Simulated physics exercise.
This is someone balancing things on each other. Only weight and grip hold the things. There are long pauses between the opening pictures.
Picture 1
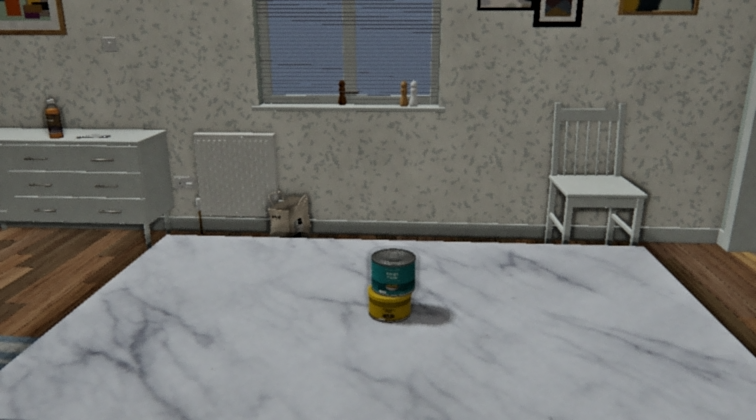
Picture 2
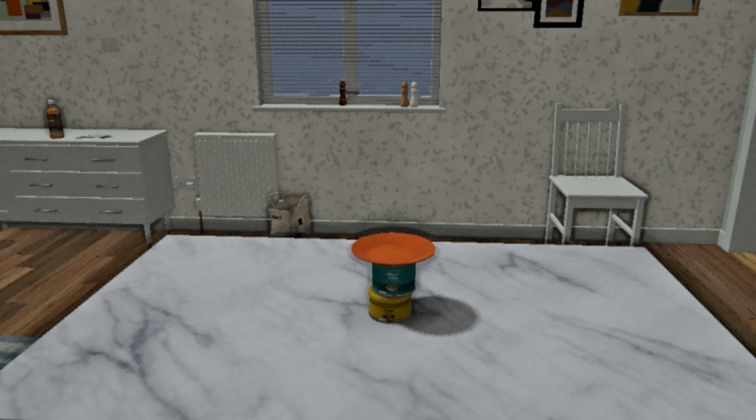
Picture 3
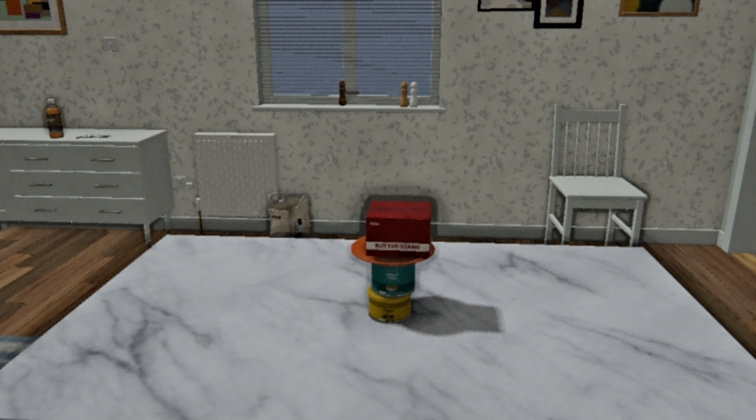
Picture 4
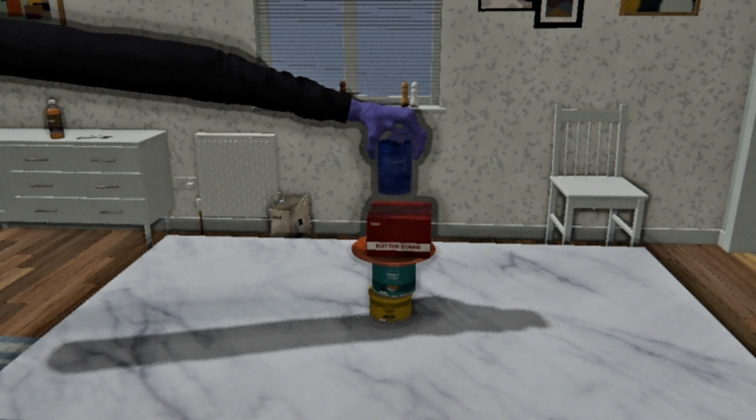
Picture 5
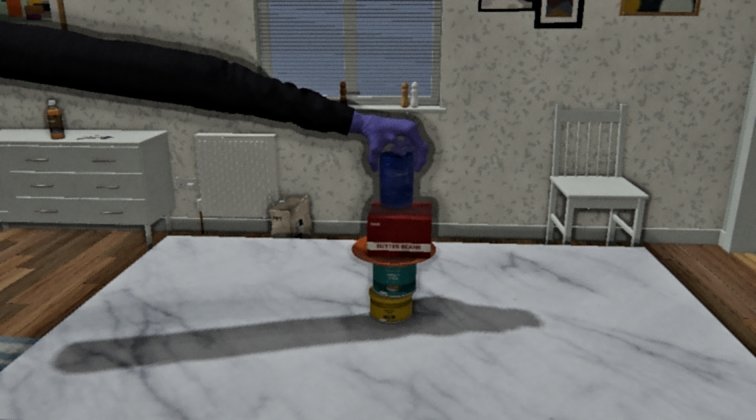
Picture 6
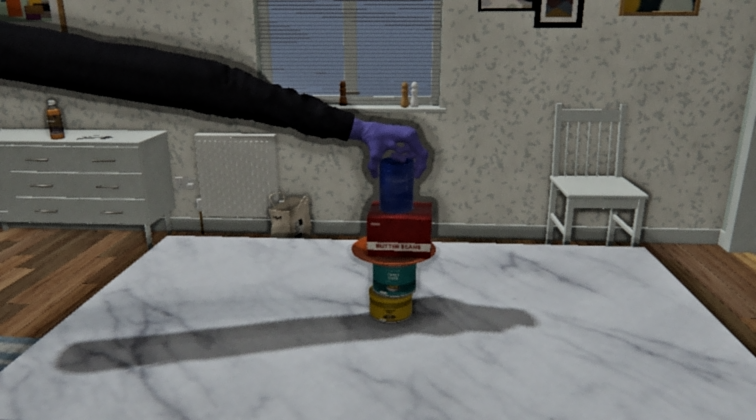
A stack grew on a marble table, with an orange plate and then a red box appearing on a teal can and yellow tub, before a purple-gloved hand lowered a blue cup onto the box.
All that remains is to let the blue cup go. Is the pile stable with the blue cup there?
It stays up.
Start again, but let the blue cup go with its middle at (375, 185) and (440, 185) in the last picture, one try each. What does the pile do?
First try: It holds; second try: It loses its balance.
Then, 0.50 s after the last picture, nothing has stirred.
Then, 1.50 s after the last picture, blue cup resting near (396, 186).
At rest, all 5 in place. Seen from the same camera at the end, blue cup near (396, 186). The pile holds.
